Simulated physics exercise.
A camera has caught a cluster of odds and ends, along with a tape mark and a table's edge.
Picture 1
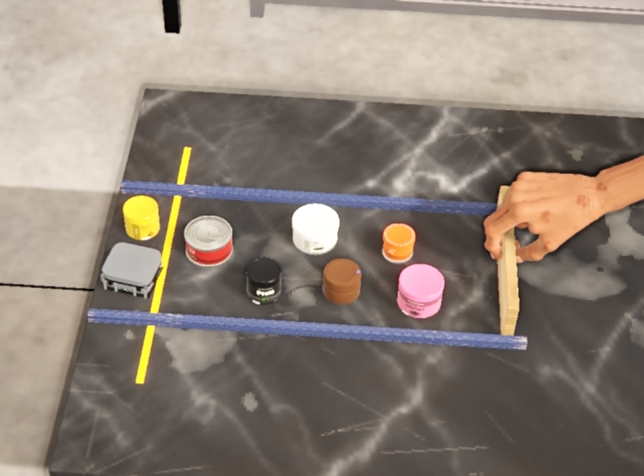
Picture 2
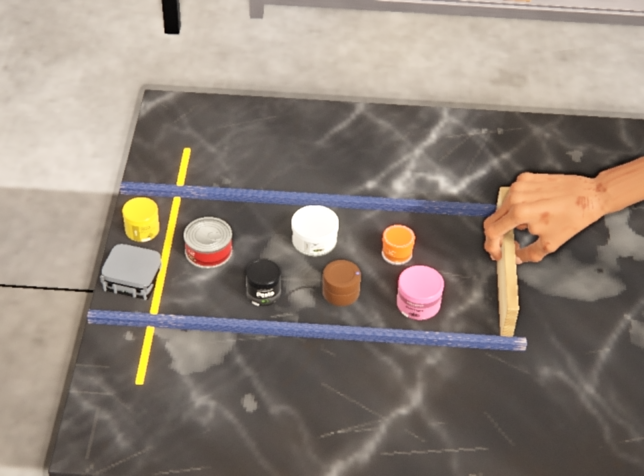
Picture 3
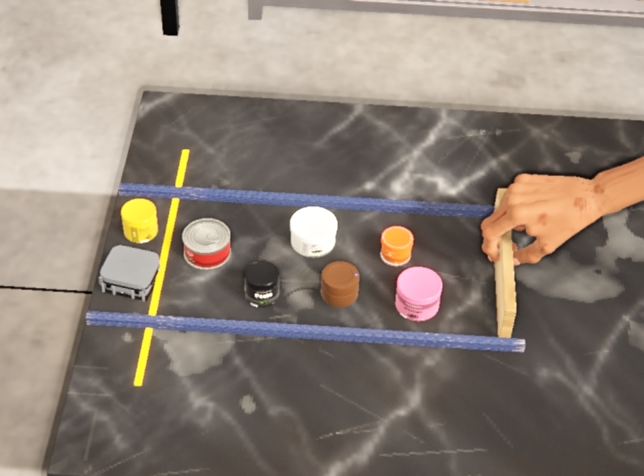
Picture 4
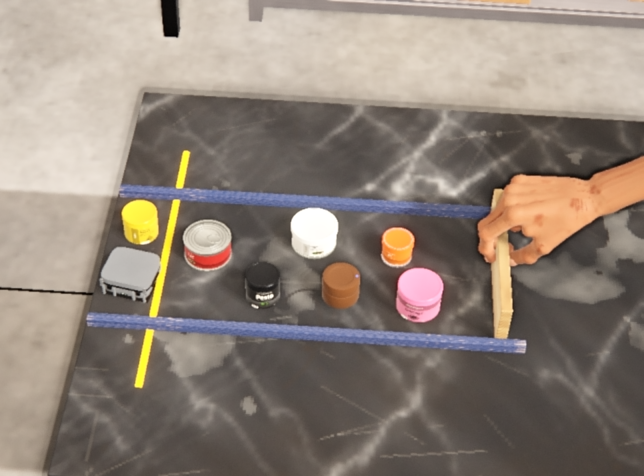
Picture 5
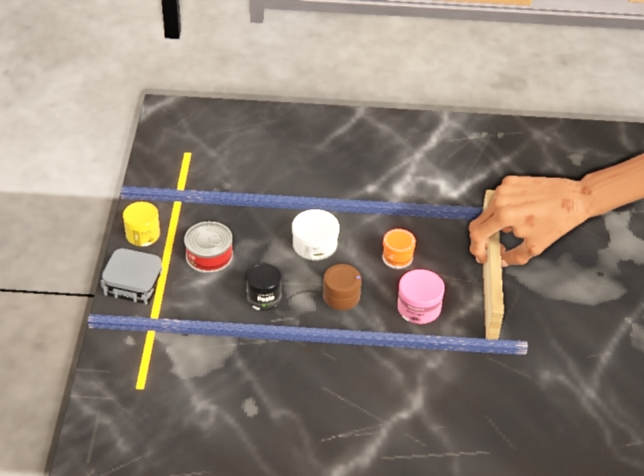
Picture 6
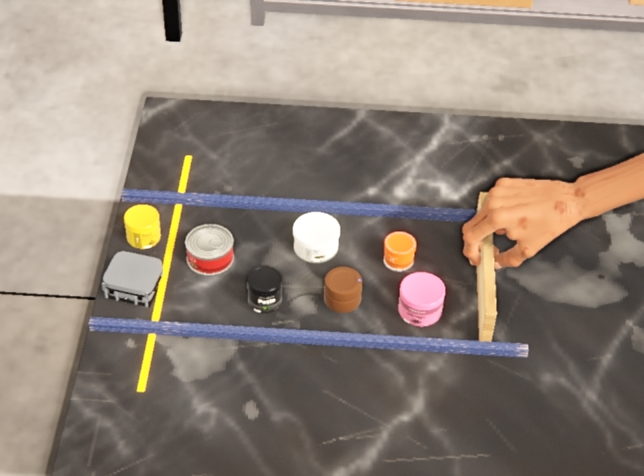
A hand slides a wooden board slightly left between blue strips toward several small, still containers.
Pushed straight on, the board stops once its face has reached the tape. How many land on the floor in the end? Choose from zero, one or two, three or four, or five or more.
In the end, one or two land there.
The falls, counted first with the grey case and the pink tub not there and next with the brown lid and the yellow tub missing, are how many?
0 and 1.
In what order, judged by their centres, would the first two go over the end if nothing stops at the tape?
Grey case, yellow tub.
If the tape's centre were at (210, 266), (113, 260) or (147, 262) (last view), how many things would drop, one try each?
Respectively 0, 8 and 4.
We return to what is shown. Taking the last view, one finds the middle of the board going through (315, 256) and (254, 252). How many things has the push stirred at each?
At that stage 5; at the next, 6.
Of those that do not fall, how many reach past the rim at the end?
The overhang total is 3.
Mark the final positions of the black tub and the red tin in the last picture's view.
In the last picture the black tub sits around (99, 300) and the red tin around (116, 244).
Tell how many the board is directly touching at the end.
It adds up to 4.
A little later, none off yet; yellow tub at rest near (143, 227); grey case at rest near (134, 279); red tin at rest near (210, 250).
Next, none off yet; yellow tub at rest near (143, 227); grey case at rest near (134, 279); red tin moving near (202, 248).
When it is over, the number that fall off is one or two; down, grey case.
